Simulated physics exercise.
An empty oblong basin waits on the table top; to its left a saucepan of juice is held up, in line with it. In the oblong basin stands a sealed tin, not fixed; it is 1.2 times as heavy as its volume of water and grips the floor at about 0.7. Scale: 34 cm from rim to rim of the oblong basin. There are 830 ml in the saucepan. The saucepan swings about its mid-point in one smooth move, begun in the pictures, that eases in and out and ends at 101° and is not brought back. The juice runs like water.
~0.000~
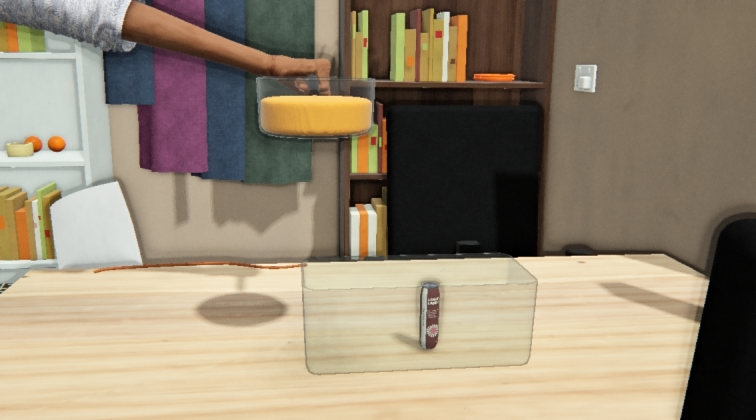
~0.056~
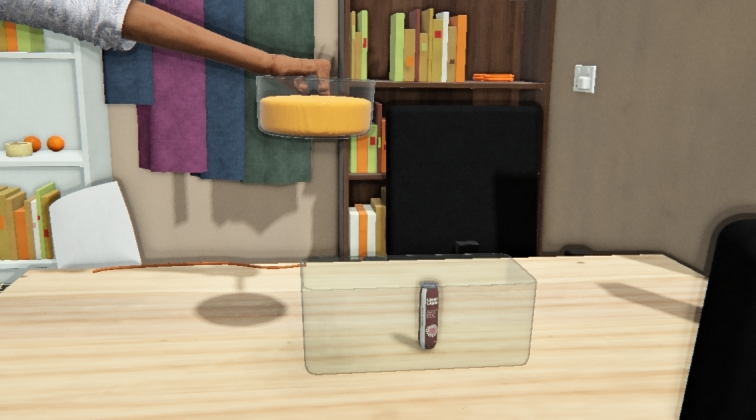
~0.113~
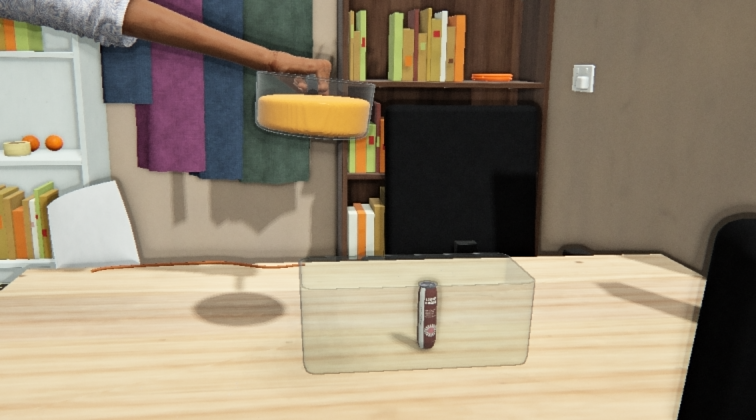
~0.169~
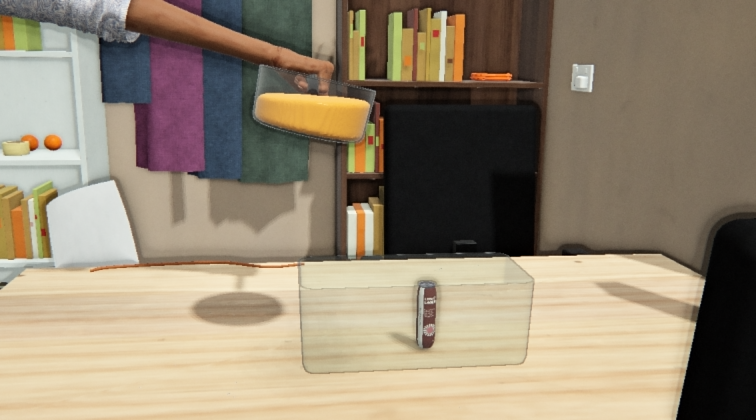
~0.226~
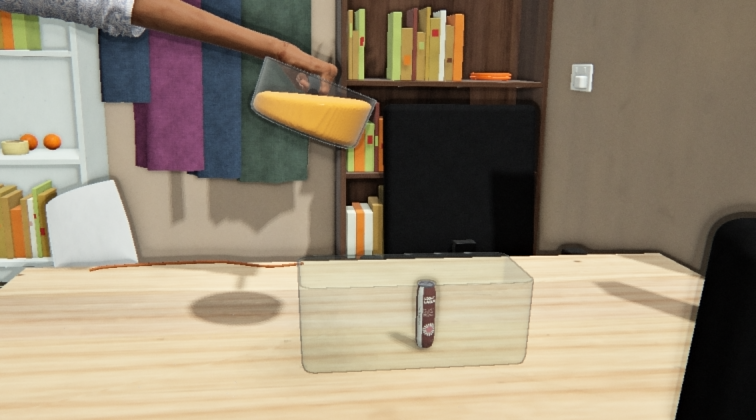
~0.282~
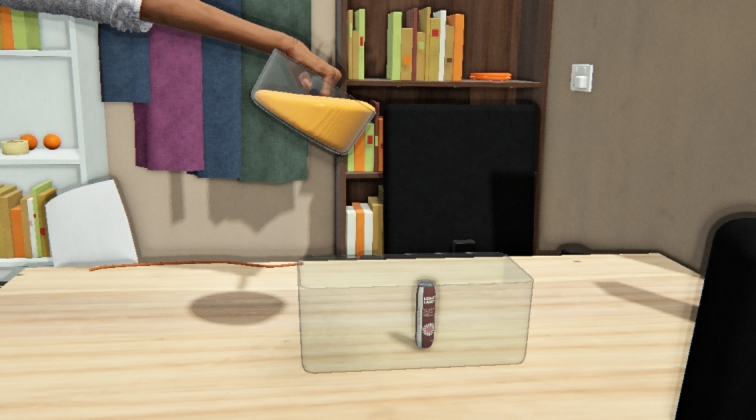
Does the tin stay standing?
It topples.
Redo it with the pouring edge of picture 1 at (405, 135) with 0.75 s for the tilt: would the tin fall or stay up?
Then it keeps standing.
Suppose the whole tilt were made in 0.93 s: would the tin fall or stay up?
The tin remains upright.
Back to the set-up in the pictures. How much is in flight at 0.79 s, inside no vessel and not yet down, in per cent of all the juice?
Near 14 in a hundred.
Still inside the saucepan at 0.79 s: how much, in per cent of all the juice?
Near 8 in a hundred.
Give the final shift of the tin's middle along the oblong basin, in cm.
About 8.5 cm.
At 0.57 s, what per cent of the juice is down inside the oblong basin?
Some 10 per cent.
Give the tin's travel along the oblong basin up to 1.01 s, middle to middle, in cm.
Some 5 cm.
By 0.57 s the tilt is 88° and 31 per cent is still to pour; the tin stands where it began.
By 0.79 s the tilt is 101° and 8 per cent is still to pour; the tin stands 1 cm from where it began.
By 1.01 s the tilt is 101° and 1 per cent is still to pour; the tin leans 39°.
By 1.25 s the tilt is 101° and 0 per cent is still to pour; the tin lies on its side.
At rest the tin lies on its side.
